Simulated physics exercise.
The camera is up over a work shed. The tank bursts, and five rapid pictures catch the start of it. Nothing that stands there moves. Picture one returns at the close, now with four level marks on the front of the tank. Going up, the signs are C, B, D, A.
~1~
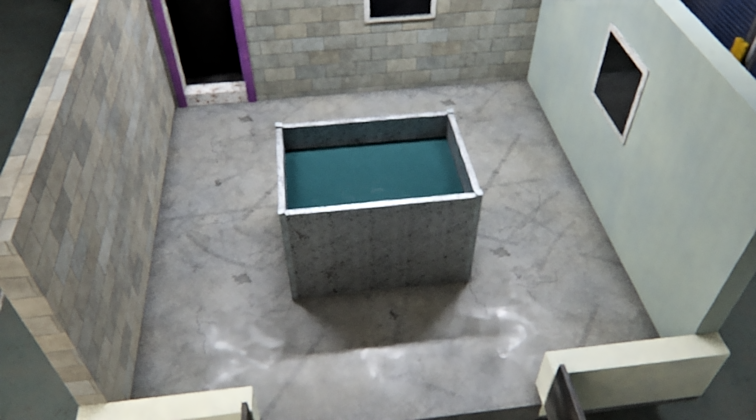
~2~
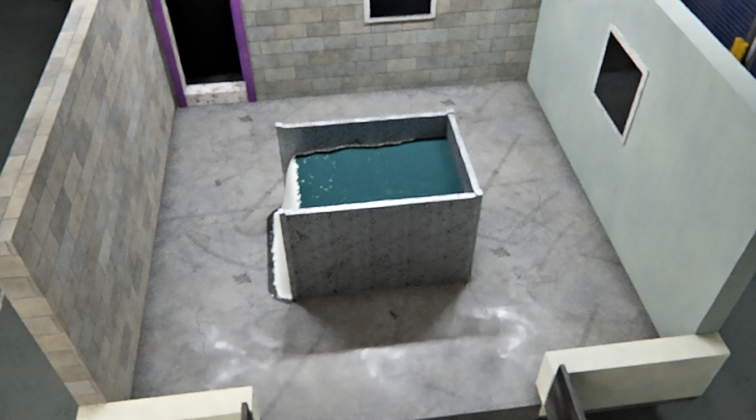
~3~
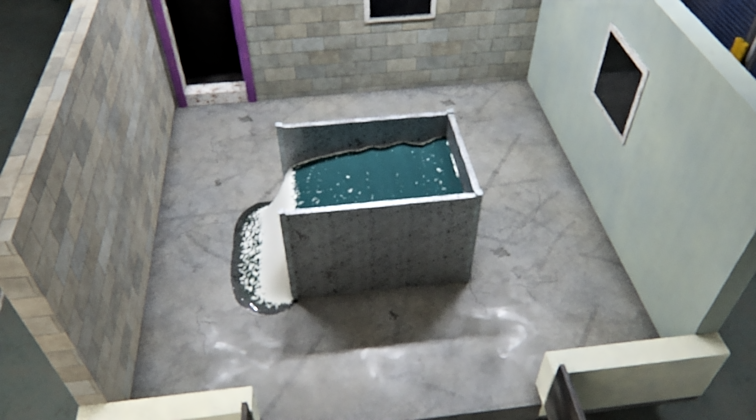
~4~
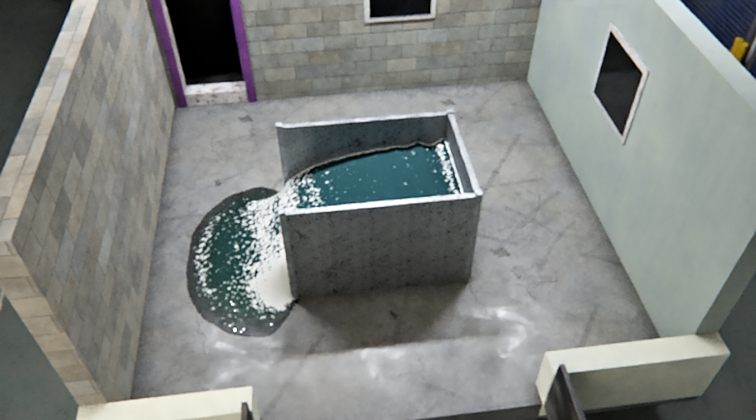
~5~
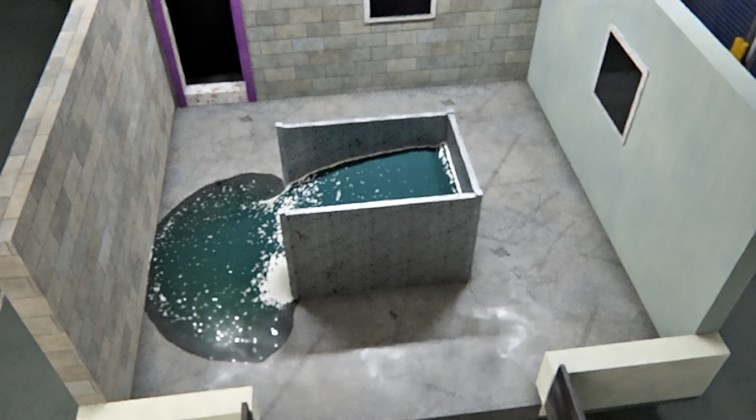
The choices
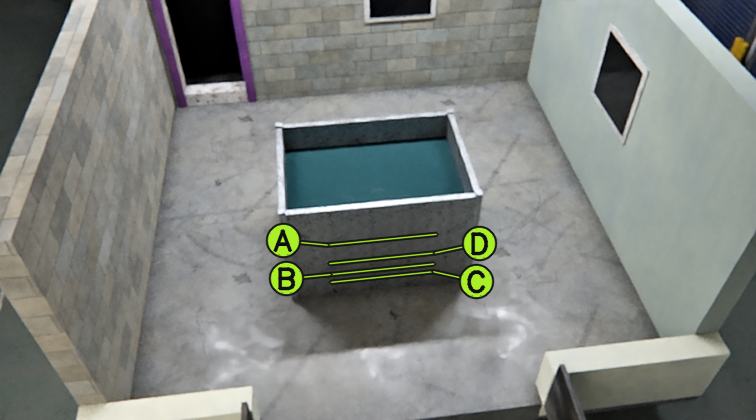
The clip opens on a rectangular gray tank of still, teal water in a walled shed with a purple-framed doorway. The tank's left side opens and water pours out in a white, foamy rush. It spreads across the concrete floor in a widening dark pool, reaching the left wall.
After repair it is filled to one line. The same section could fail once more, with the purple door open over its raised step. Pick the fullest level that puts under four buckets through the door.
Use mark D.
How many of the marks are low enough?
Three.
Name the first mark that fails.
That is mark A.
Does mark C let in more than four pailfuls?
No.
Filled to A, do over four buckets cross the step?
Yes, it does.
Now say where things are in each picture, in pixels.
Water in the tank at rest, its middle at (373, 180); foot of the purple doorway at (218, 104); open gate at (402, 366).
Water covers 2 % of the ground, its front hidden from here.
Water covers 4 % of the ground and shows as far out as (273, 305).
Water covers 8 % of the ground and shows as far out as (213, 215).
Water covers 15 % of the ground and shows as far out as (156, 234).
On the marked copy, A at (382, 239); B at (382, 269); C at (382, 276); D at (382, 258); from the bottom up C, B, D, A.
Choosing A, about 8 bucketfuls get in.
Choosing B, nothing gets over.
Choosing C, nothing gets over.
Choosing D, a bucket or two gets in.
